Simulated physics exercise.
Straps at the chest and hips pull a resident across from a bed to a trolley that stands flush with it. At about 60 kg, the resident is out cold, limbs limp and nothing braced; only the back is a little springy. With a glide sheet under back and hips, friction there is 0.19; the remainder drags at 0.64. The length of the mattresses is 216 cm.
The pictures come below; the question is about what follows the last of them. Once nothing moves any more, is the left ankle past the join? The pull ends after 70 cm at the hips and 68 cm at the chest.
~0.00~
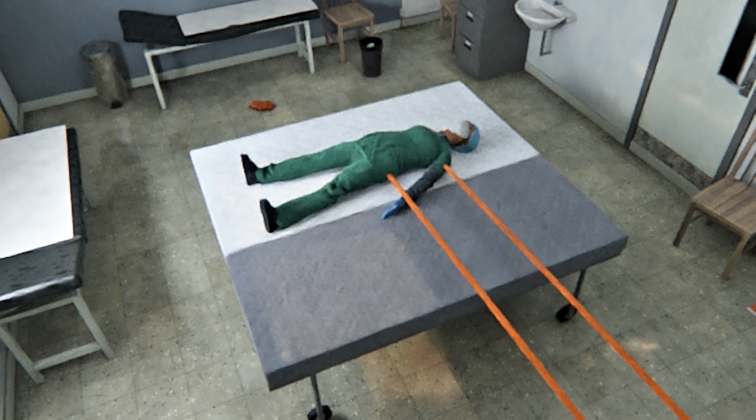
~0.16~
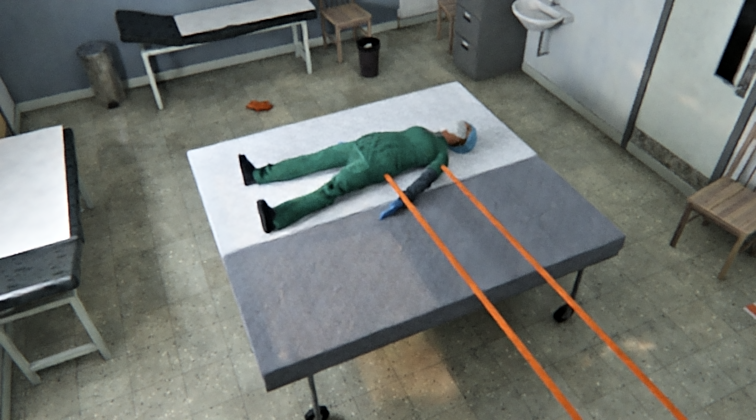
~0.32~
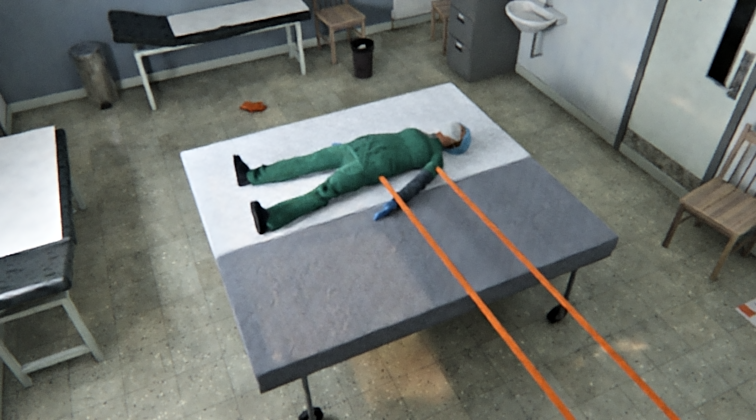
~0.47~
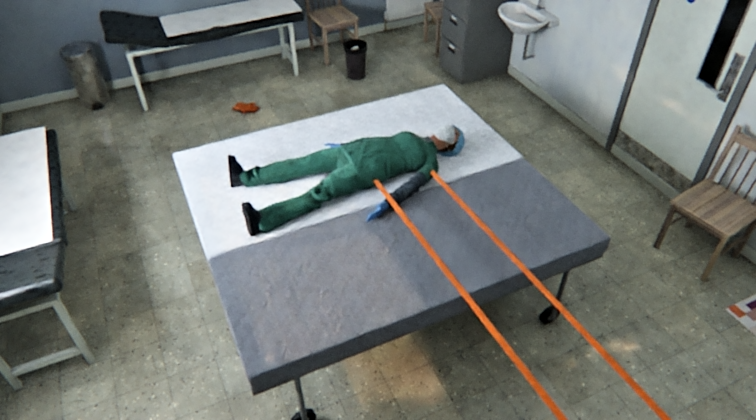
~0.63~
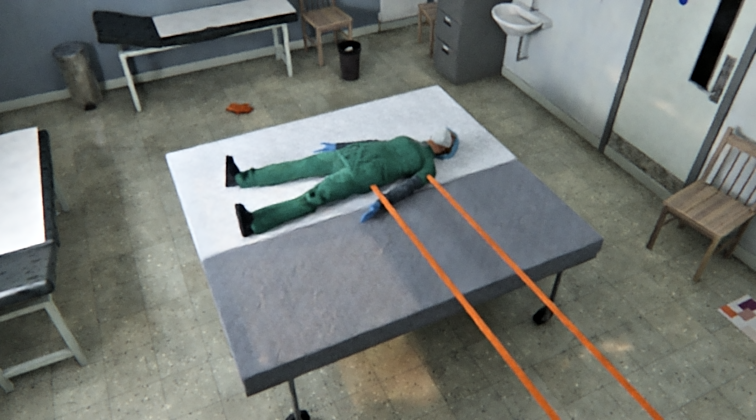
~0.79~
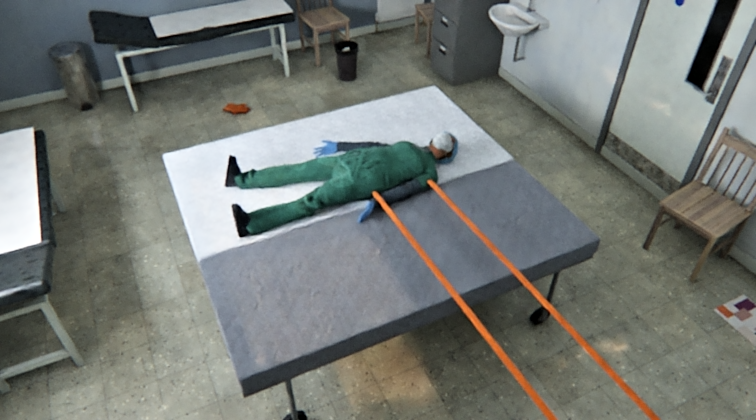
Yes.
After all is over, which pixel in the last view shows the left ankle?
(276, 239).
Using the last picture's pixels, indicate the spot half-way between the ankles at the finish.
I'd put it at roughly (281, 213).
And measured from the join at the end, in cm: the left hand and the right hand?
Left hand 56 past, right hand 32 short.
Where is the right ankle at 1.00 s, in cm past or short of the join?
Short by some 50 cm.
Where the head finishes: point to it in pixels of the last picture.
I'd say about pixel (490, 193).
After 1.00 s the left ankle is 8 cm short of the join, near (251, 225) in the last picture's view; the right ankle 51 cm short of the join.
After 1.50 s the left ankle is 4 cm short of the join, near (265, 226) in the last picture's view; the right ankle 41 cm short of the join.
After 2.00 s the left ankle is 7 cm past the join, near (275, 237) in the last picture's view.
At rest, 2.9 s, head crosses the join; left hand crosses the join; right hand stops short of the join; left ankle crosses the join; right ankle stops short of the join.
